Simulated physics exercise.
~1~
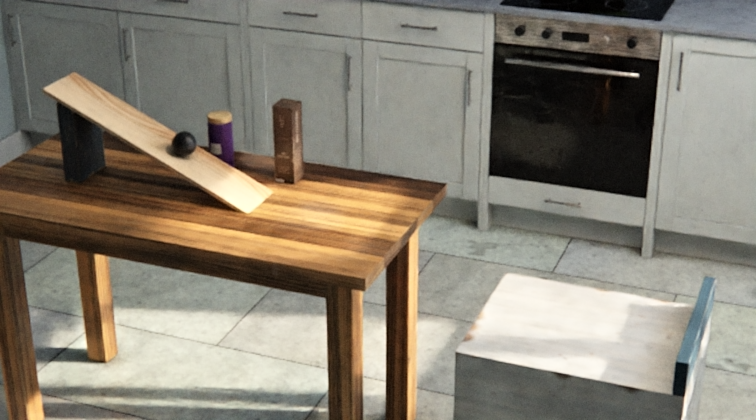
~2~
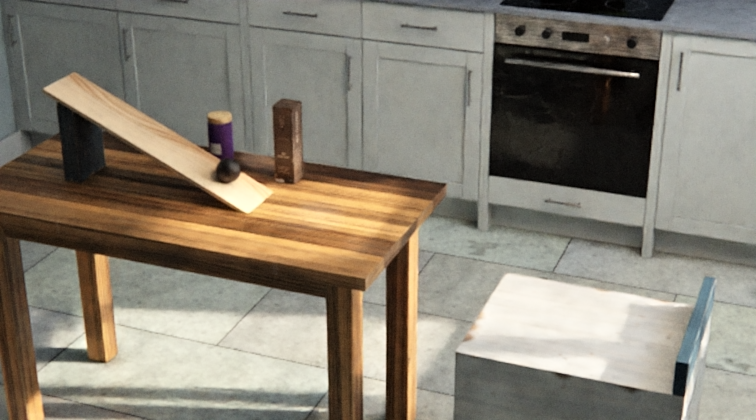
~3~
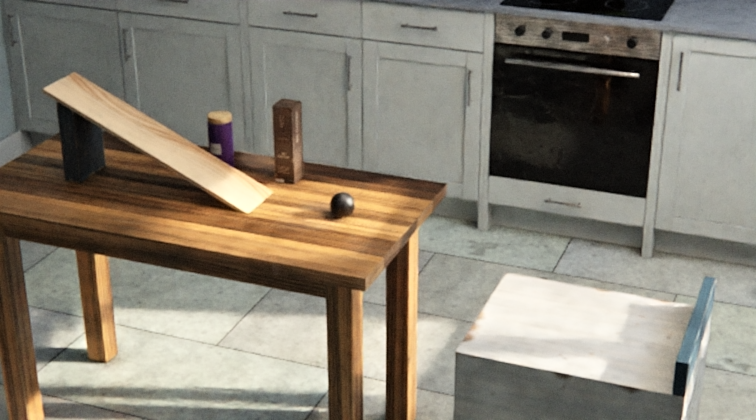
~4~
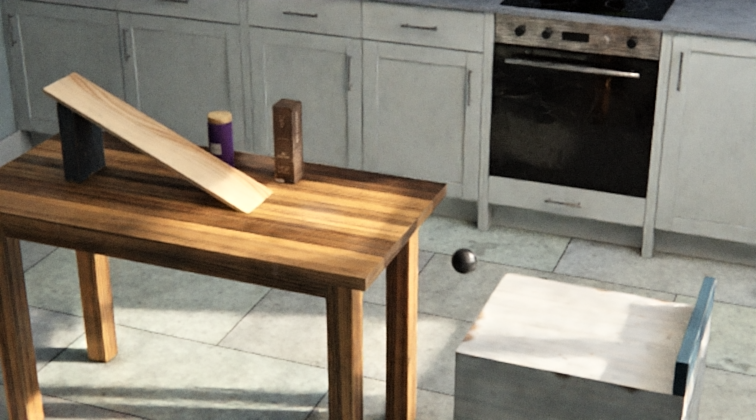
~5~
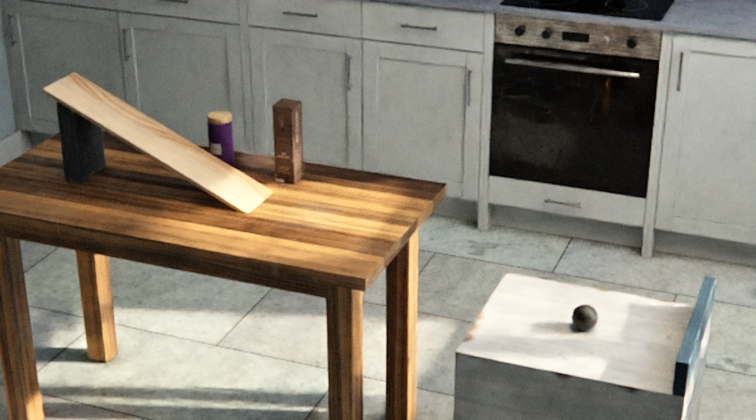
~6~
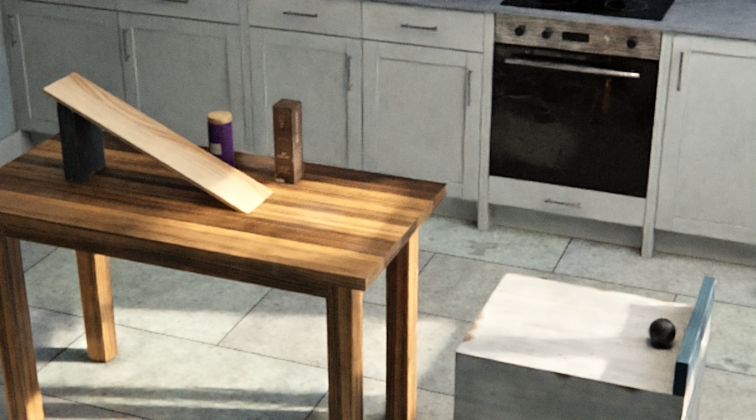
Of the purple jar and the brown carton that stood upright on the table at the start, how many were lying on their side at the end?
None of them were. The purple jar and the brown carton were both still standing upright on the table at the end.
